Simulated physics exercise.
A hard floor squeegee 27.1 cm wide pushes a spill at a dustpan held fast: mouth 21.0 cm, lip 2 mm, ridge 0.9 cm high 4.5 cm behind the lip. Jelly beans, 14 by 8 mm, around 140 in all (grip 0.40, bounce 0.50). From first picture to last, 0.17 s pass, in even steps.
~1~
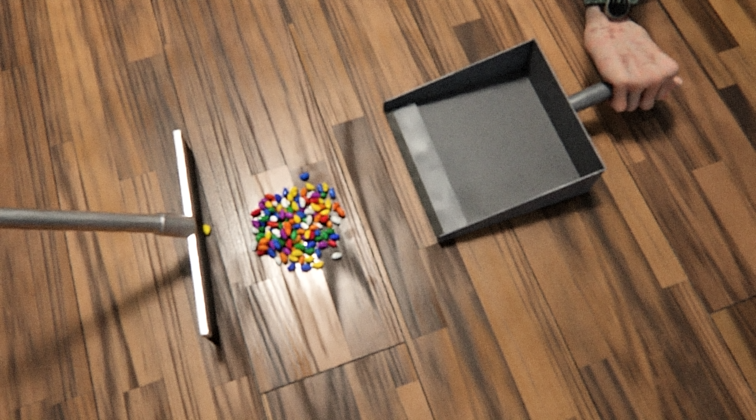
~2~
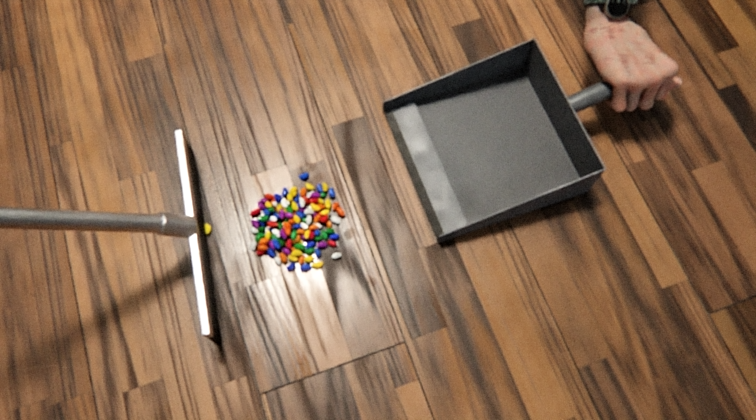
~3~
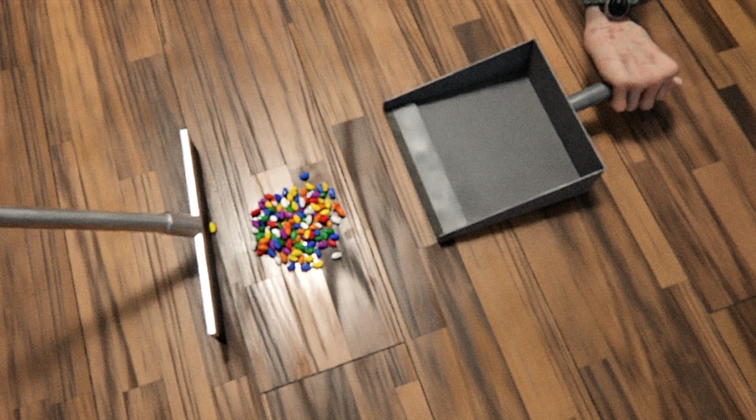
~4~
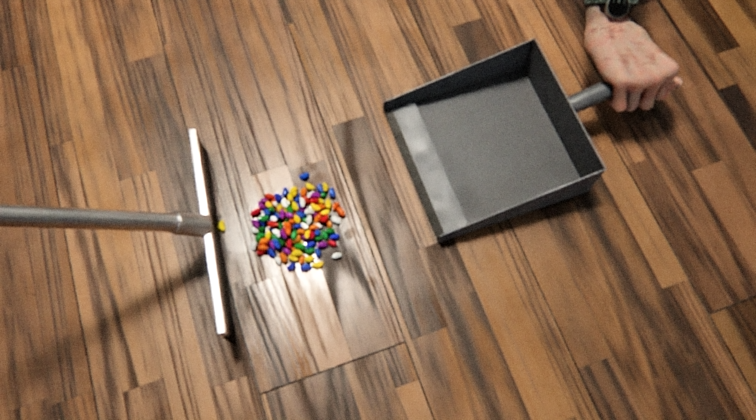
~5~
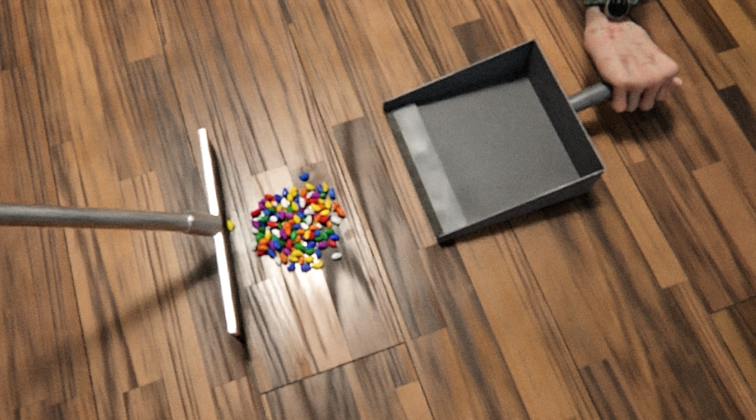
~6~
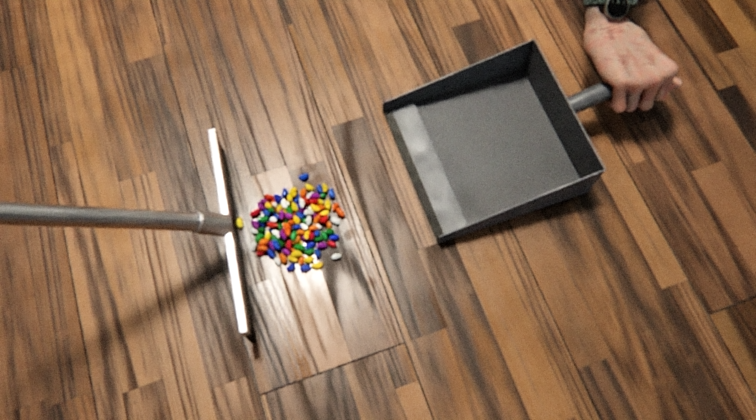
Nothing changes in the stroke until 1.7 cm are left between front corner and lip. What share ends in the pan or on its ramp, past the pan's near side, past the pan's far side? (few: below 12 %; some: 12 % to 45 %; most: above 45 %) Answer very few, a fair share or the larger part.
In the pan or on its ramp: A fair share; past the pan's near side: A fair share; past the pan's far side: Very few.
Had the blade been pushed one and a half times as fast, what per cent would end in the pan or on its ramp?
Then about 35 per cent.
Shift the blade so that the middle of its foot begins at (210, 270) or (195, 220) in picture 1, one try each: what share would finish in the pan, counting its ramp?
Some 35 and 30 per cent.
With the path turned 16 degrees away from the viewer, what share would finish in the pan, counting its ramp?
It would be near 30 per cent.
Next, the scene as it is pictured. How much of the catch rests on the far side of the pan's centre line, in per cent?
Some 20 per cent.
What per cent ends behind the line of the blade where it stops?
About 0 per cent.
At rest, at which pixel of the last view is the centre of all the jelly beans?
Near (425, 209).
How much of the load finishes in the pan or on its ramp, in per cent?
Roughly 35 per cent.
Then, 0.30 s after the last picture, middle of the blade 14 cm from the lip; 0 % over the lip, far side 0 %, near side 5 %.
Then, 0.50 s after the last picture, middle of the blade 7 cm from the lip; 0 % over the lip, far side 0 %, near side 15 %.
Then, 0.81 s after the last picture, middle of the blade 3 cm from the lip; 35 % over the lip, far side 0 %, near side 20 %.
In the end, pan 35 %, near side 20 %, far side 0 %, in front of the lip or behind the blade 45 %.
